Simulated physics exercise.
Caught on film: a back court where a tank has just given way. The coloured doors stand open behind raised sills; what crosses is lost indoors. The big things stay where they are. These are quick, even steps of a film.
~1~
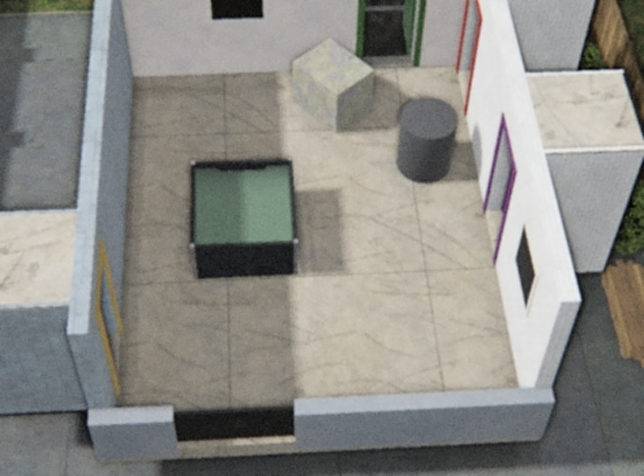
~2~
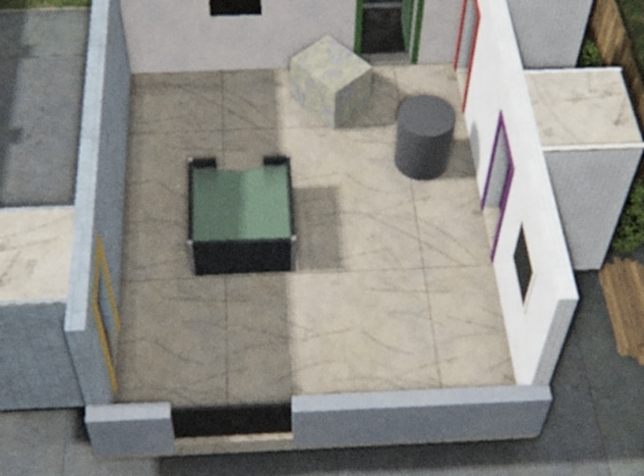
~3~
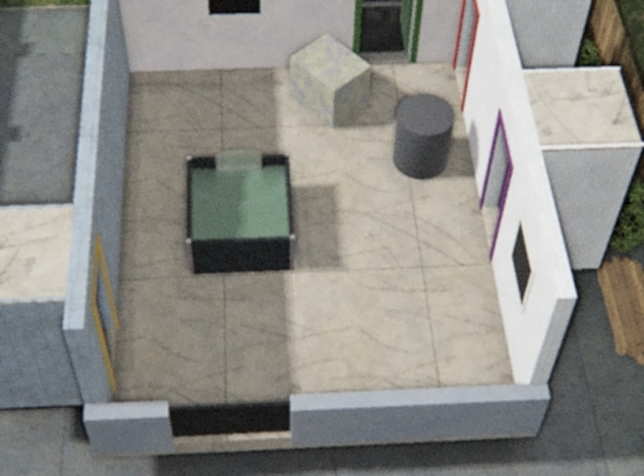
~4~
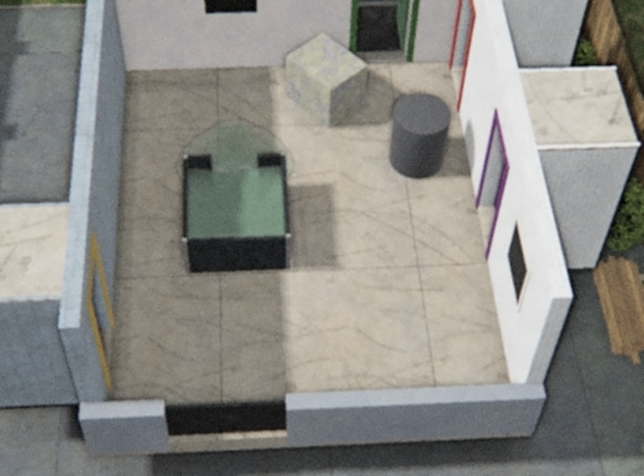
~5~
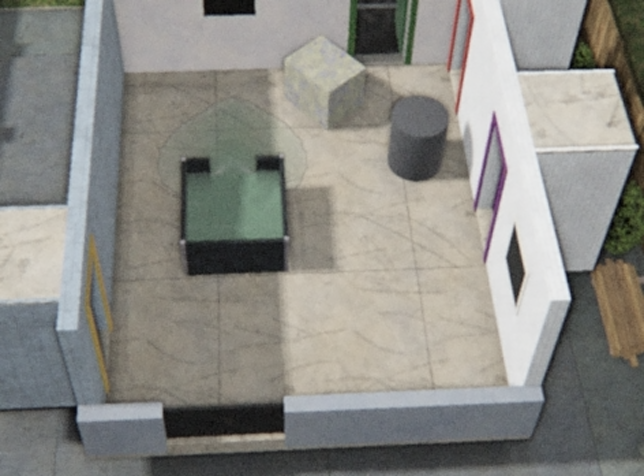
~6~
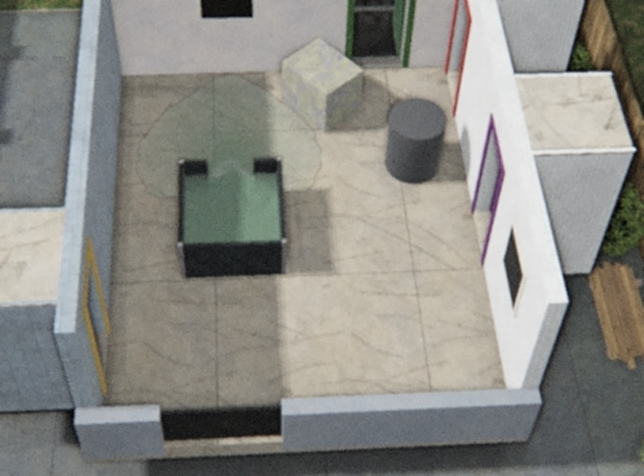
At first, a dark-walled tank of still green water stands on the tiled floor of a roofless court, near a grey cylinder and a pale block. Then a gap shows in its far side, and a thin, clear sheet of water pours out, spreading in a widening rounded shape toward the back wall.
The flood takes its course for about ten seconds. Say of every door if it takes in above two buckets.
In the end: The purple door holds within the limit; the red door holds within the limit; the green door holds within the limit; the yellow door holds within the limit.
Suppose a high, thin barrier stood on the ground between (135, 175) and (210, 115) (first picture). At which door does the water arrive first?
First comes the door marked green.
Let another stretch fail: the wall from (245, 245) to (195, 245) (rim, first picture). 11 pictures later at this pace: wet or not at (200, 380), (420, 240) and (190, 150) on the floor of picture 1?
In that order: Covered, dry, dry.
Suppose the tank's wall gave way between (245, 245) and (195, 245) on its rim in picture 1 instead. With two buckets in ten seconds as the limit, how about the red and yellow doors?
One by one: Red lets less in; yellow goes over.
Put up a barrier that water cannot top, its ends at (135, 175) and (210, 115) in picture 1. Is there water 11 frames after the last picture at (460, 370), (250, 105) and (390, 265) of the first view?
In that order: Dry, awash, dry.
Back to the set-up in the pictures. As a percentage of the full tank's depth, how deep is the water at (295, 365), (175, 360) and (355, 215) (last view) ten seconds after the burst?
In that order: 4, 6 and 4 per cent.
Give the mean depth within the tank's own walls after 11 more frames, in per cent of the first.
I make it 48 per cent.
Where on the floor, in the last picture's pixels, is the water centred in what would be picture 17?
Around (230, 166).
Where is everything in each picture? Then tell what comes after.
In the first picture, still water in the water tank at (243, 205).
In the second picture, the front is at a hidden place, out from the gap on the water tank's far side.
In the third picture, the front is at (230, 152), out from the gap on the water tank's far side.
In the fourth picture, the front is at (225, 124), out from the gap on the water tank's far side.
In the fifth picture, the front is at (230, 101), out from the gap on the water tank's far side.
In the sixth picture, water pours out on the water tank's far side and has run to (227, 78).
A moment on, water covers 20 % of the floor; the purple door not reached, the red door not reached, the green door not reached, the yellow door not reached.
Next, water covers 25 % of the floor; the purple door not reached, the red door not reached, the green door wet at the sill, nothing in, the yellow door not reached.
Then, water covers 35 % of the floor; the purple door not reached, the red door wet at the sill, nothing in, the green door wet at the sill, nothing in, the yellow door not reached.
Later, water covers 60 % of the floor; the purple door wet at the sill, nothing in, the red door under two buckets in, the green door wet at the sill, nothing in, the yellow door wet at the sill, nothing in.
In the end, water covers 90 % of the floor; the purple door wet at the sill, nothing in, the red door under two buckets in, the green door under two buckets in, the yellow door wet at the sill, nothing in.
